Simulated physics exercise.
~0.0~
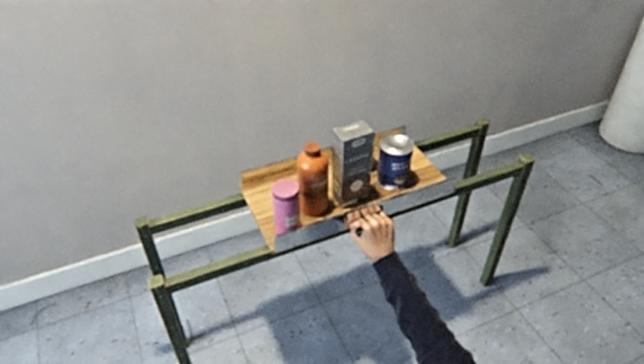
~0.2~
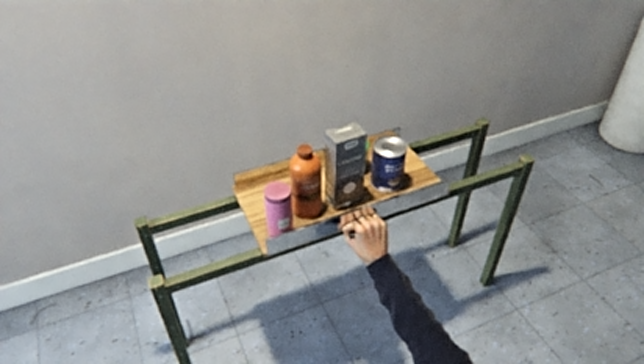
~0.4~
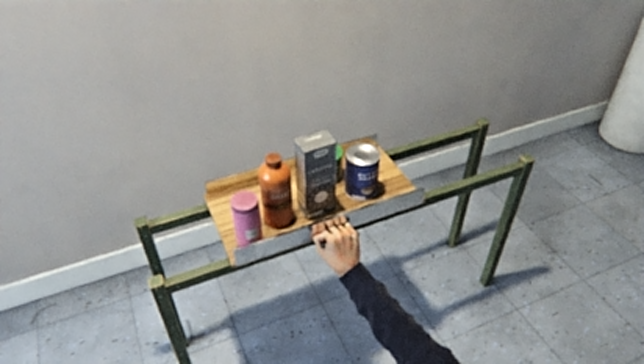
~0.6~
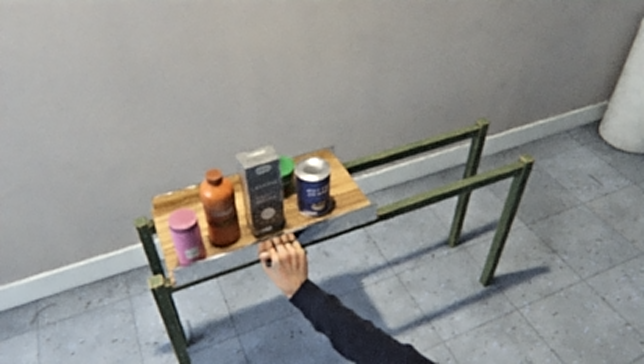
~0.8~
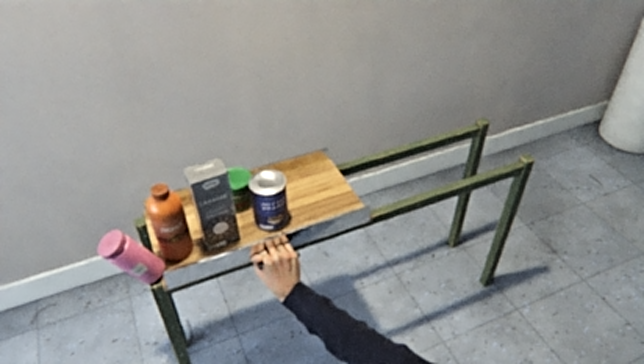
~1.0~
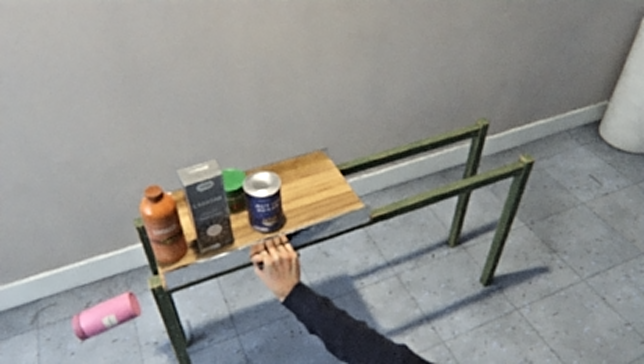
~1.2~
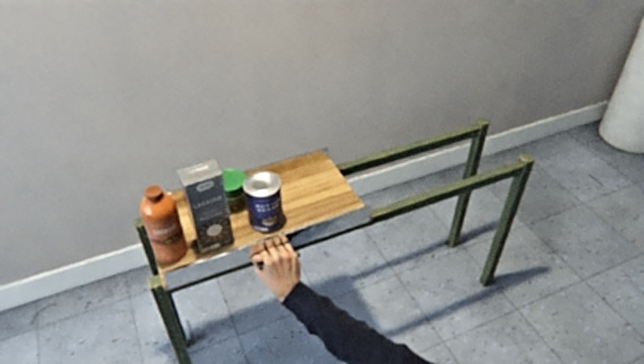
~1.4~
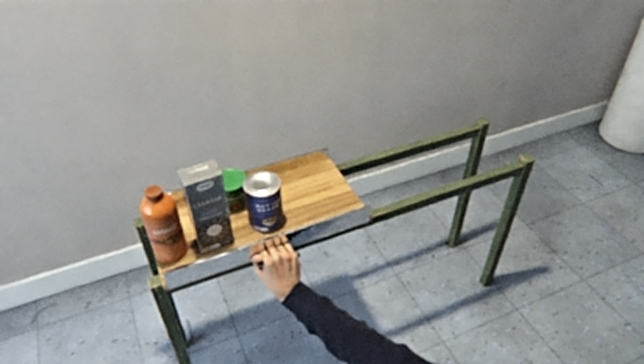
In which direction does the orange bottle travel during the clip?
The orange bottle travels to the left, staying upright as it goes.
